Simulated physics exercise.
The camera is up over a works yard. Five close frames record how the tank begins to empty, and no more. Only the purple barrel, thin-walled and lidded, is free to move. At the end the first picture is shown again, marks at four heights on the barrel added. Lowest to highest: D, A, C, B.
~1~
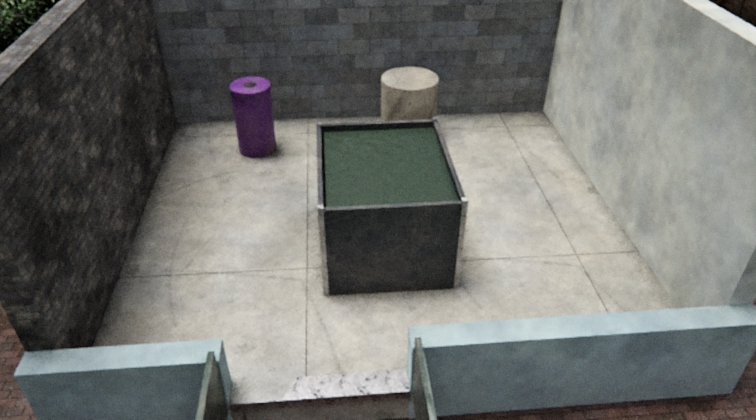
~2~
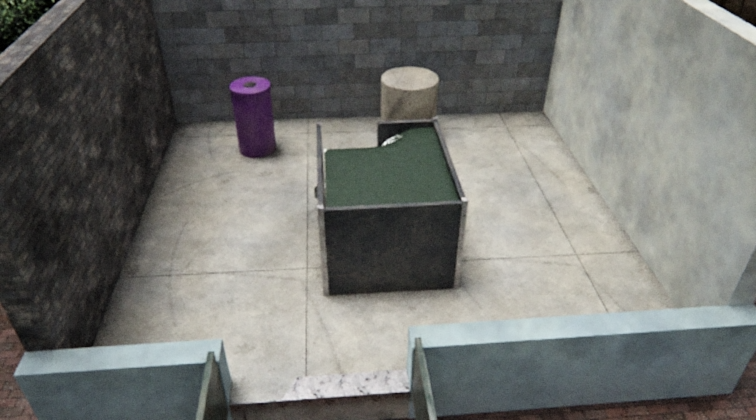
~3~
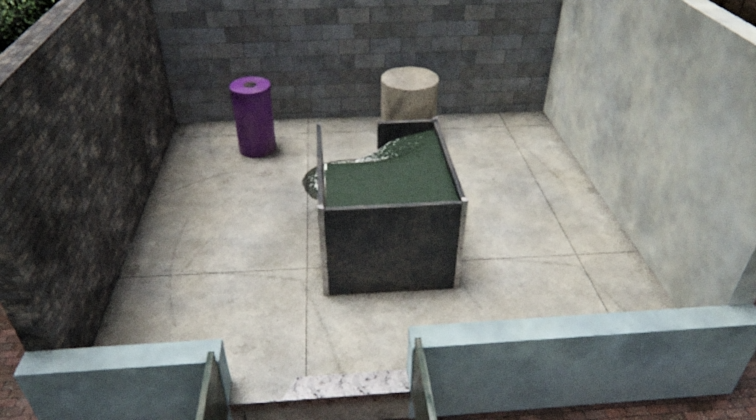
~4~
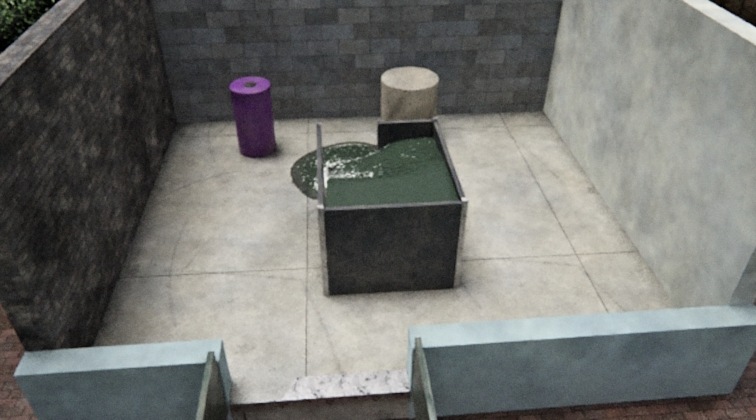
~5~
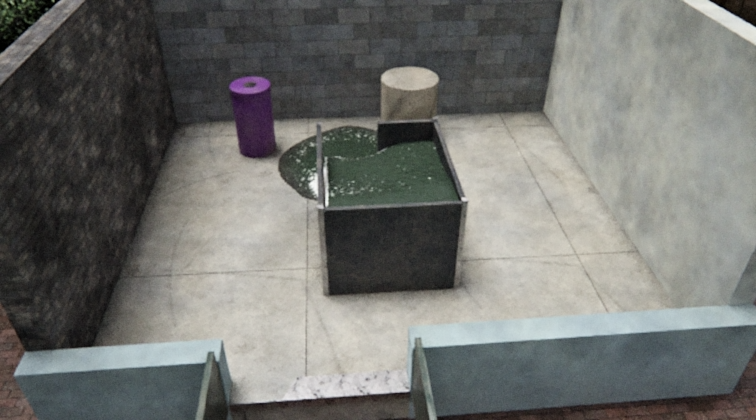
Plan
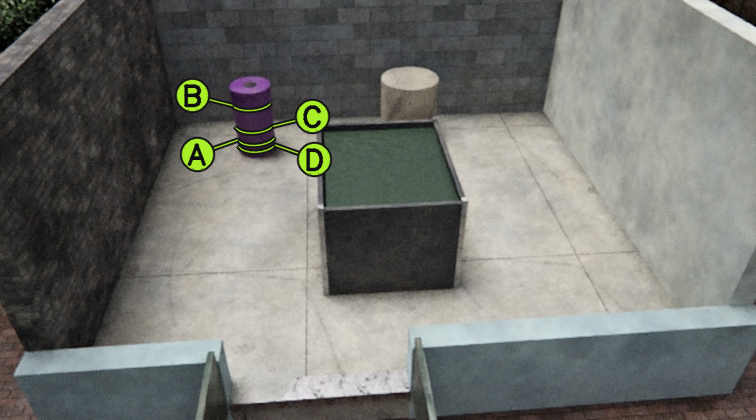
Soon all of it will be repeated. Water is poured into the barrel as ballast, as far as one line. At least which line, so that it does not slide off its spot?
Take C.
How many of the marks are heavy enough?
Two of them.
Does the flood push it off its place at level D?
Yes, it does.
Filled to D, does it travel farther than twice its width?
Yes, clearly.
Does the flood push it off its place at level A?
Yes, it does.
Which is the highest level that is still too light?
That would be A.
In lime, A at (255, 145); B at (250, 110); C at (253, 133); D at (256, 152); from the bottom up D, A, C, B.
If A is chosen, it is pushed about 3 times its own width away.
If B is chosen, it does not move.
If C is chosen, it does not move.
If D is chosen, it is pushed about 6 times its own width away.
